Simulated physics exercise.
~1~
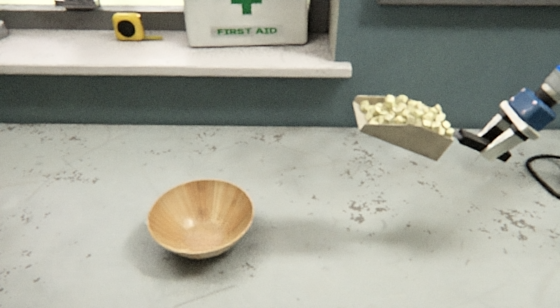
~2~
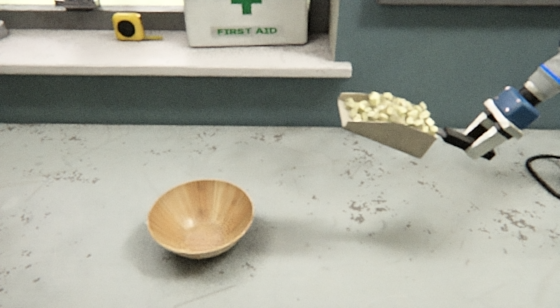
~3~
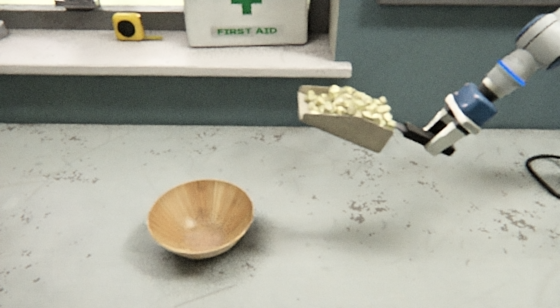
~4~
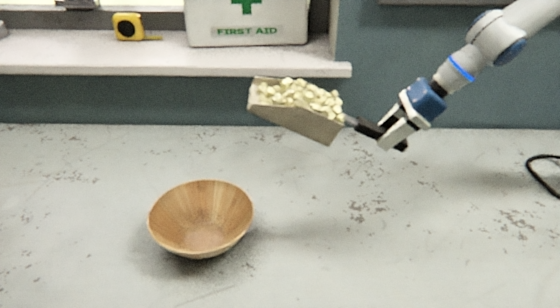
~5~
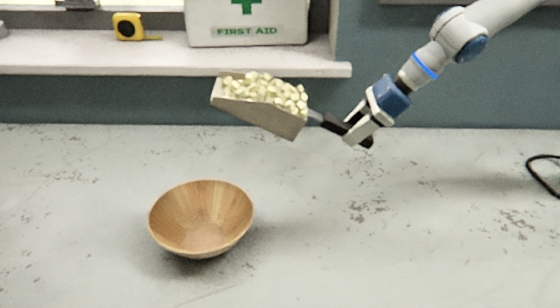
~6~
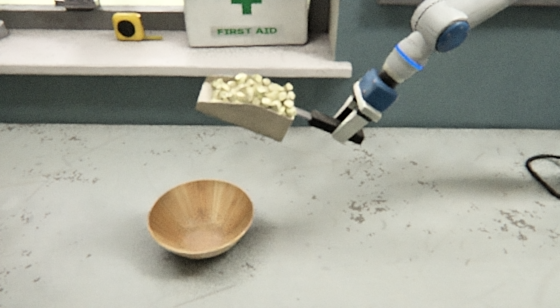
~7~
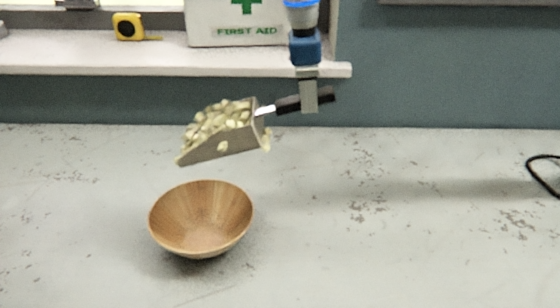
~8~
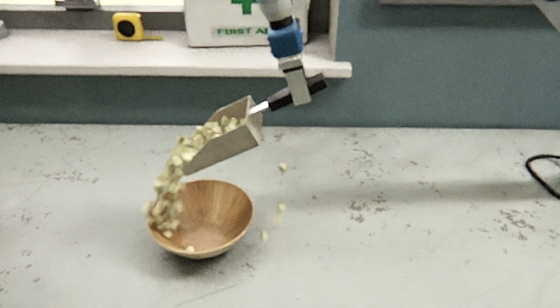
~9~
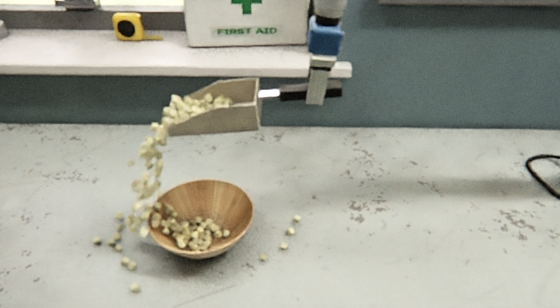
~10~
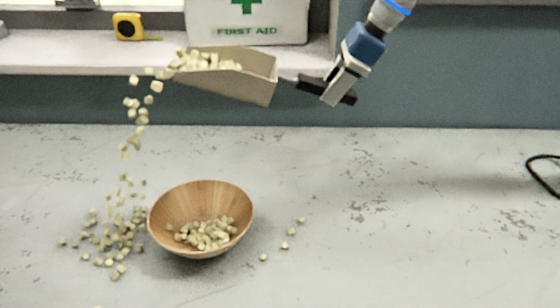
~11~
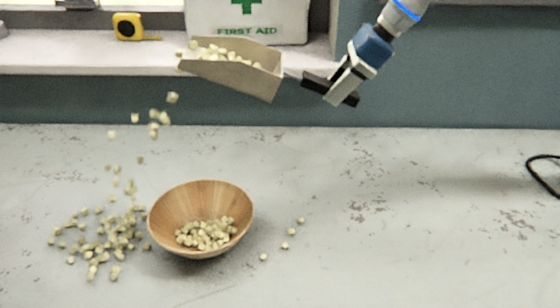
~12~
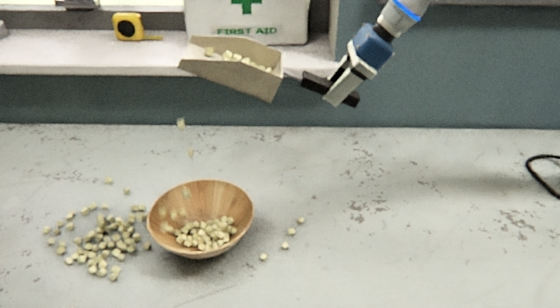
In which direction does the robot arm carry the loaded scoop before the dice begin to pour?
It carries the scoop to the left, bringing it over toward the wooden bowl.
